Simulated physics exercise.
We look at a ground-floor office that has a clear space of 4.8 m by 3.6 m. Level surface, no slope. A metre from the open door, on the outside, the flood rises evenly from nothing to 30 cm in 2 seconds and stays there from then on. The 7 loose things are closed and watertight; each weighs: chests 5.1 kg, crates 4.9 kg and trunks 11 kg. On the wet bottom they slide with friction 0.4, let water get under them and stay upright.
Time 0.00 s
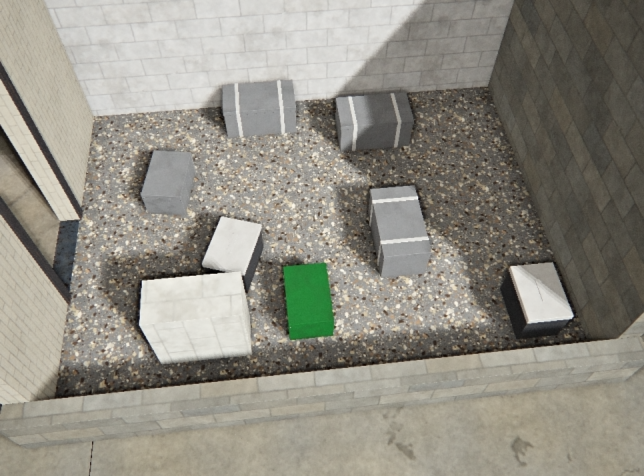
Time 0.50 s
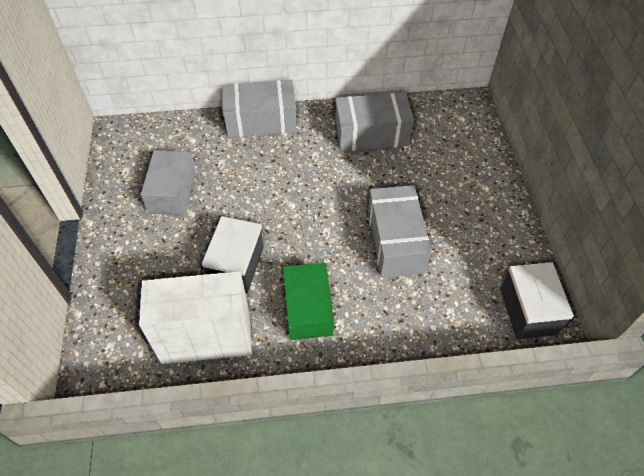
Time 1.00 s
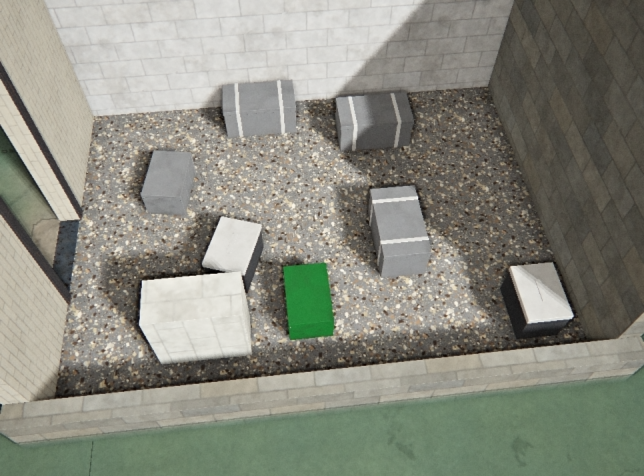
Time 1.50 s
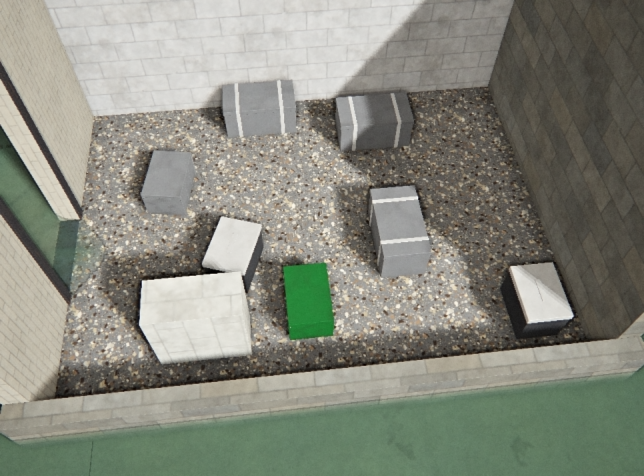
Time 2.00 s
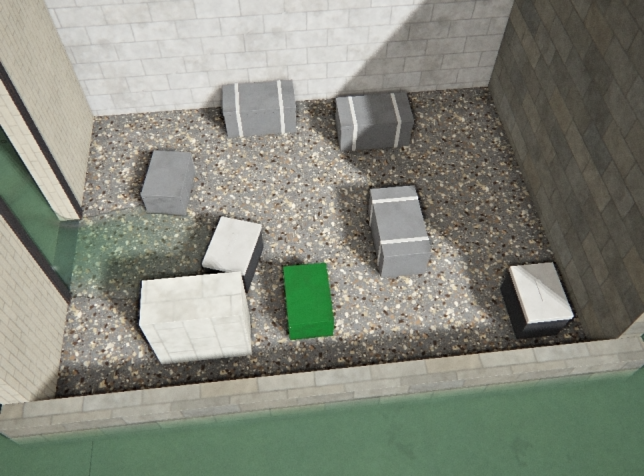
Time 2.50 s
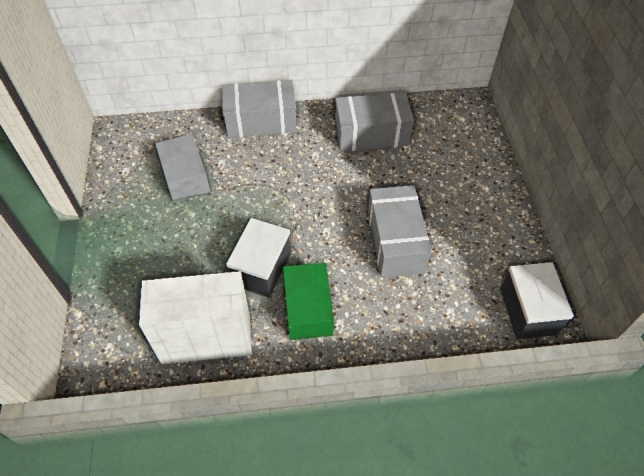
Greenish water spreads across the ground outside a walled space holding grey, white and green blocks, then enters through the opening on the left. It fans over the speckled floor, and a grey block and a white-topped one near the opening shift and turn while the green crate stays put.
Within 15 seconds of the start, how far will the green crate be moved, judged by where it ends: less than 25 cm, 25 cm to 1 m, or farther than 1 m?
It will be moved 25 cm to 1 m.
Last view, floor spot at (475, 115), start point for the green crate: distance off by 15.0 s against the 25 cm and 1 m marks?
In that run it wanders far off.
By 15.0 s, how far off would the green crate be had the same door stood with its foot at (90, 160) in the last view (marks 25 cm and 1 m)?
Outcome - green crate: Short shift.
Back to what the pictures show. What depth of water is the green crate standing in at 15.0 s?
Near 11 cm deep.
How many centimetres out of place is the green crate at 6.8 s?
Displacement by then near 150 cm.
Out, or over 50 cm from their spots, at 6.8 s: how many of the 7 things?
Count then: 6.
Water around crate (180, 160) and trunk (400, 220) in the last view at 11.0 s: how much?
Depth approx. 15 cm / 17 cm.
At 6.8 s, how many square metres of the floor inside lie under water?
Some 17 m2 of it.
After 3.5 s the green crate is near (411, 312), 0.9 m from its start, aground; 2 afloat.
After 6.8 s the green crate is near (504, 323), 1.7 m from its start, afloat; 7 afloat.
After 11.0 s the green crate is near (283, 343), 0.6 m from its start, afloat; 7 afloat.
After 15.0 s the green crate is near (281, 345), 0.6 m from its start, afloat; 7 afloat.
